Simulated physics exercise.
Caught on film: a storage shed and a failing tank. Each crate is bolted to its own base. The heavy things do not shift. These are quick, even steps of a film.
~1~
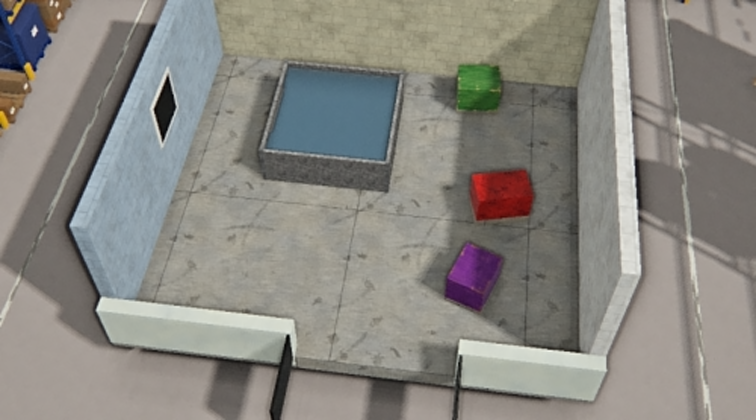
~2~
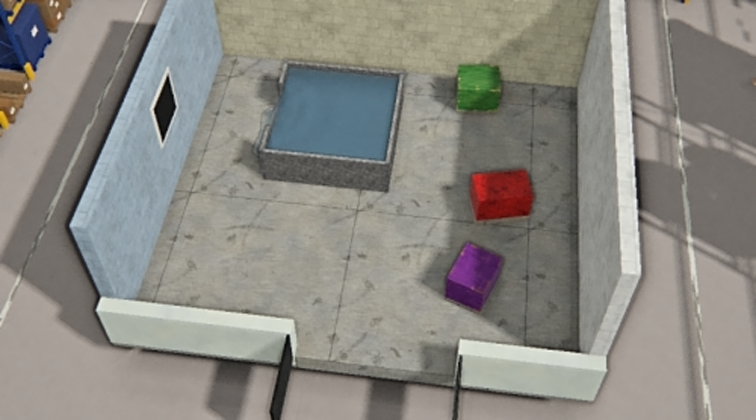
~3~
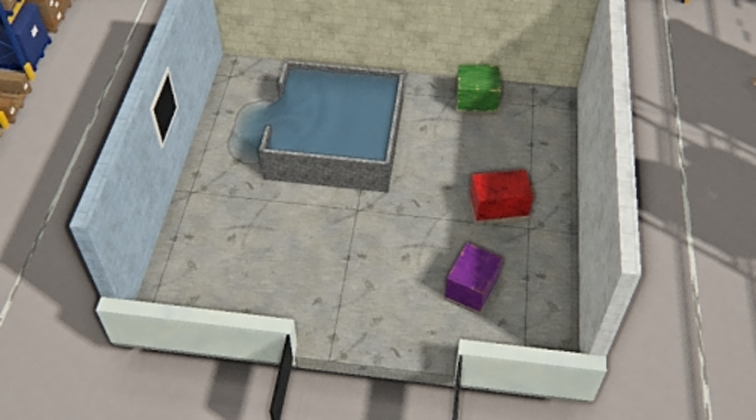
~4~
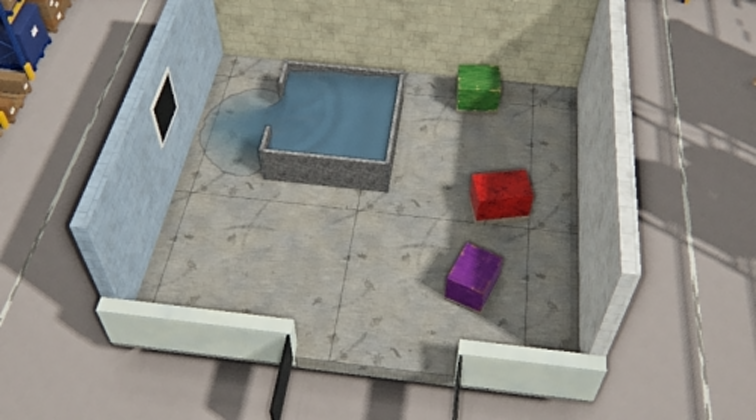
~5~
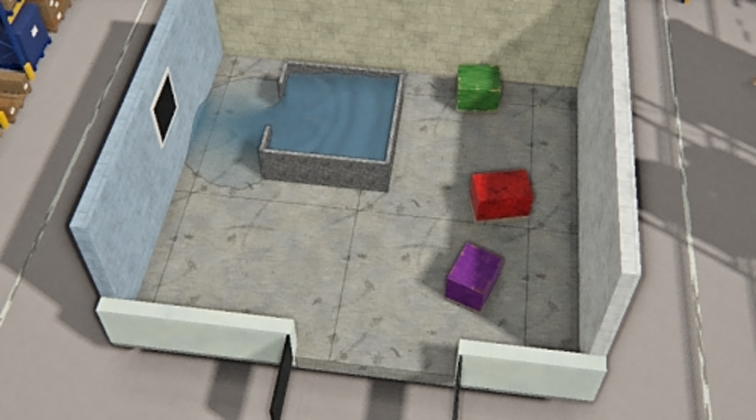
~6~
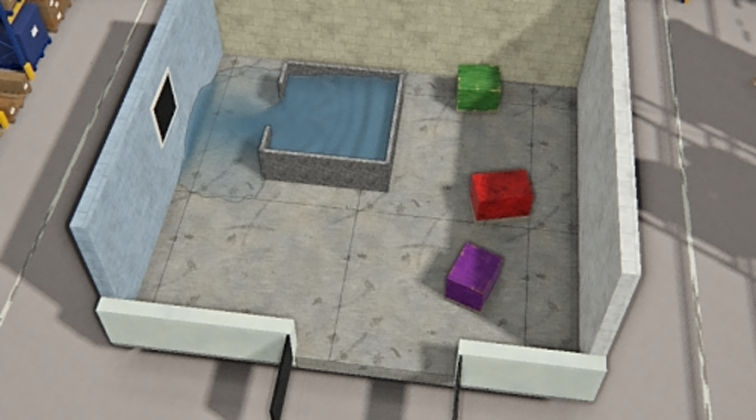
In a storage shed with green, red and purple blocks on the right, water pours through a gap in the left side of a tank, spreads across the floor to the left wall, and widens along it toward the viewer.
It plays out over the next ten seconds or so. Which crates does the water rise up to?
One by one: The purple crate is wetted; the green crate is wetted; the red crate escapes dry.
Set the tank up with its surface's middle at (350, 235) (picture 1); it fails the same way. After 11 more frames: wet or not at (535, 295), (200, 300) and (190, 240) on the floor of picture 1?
One after the other: No water, wet, covered.
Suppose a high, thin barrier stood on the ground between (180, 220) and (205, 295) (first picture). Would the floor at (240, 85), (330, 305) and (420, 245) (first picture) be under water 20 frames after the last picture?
In that order: Under water, flooded, dry.
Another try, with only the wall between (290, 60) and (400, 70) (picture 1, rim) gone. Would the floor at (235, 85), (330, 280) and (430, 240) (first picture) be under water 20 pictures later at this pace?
In that order: Wet, not flooded, wet.
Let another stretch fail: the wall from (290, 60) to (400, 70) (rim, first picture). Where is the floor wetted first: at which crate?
First comes the green one.
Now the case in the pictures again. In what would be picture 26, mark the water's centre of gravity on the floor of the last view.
At about (292, 149).
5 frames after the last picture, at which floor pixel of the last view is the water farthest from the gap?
Close to (151, 259).
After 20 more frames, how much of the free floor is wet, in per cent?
I make it 45 per cent.
A moment on, water covers 15 % of the floor; the purple crate not reached, the green crate not reached, the red crate not reached.
Next, water covers 30 % of the floor; the purple crate not reached, the green crate not reached, the red crate not reached.
Then, water covers 45 % of the floor; the purple crate not reached, the green crate water round its plinth, the red crate not reached.
Later, water covers 85 % of the floor; the purple crate water round its plinth, the green crate water round its plinth, the red crate water round its plinth.
In the end, water covers 100 % of the floor; the purple crate was topped, the green crate was topped, the red crate stayed above the water.
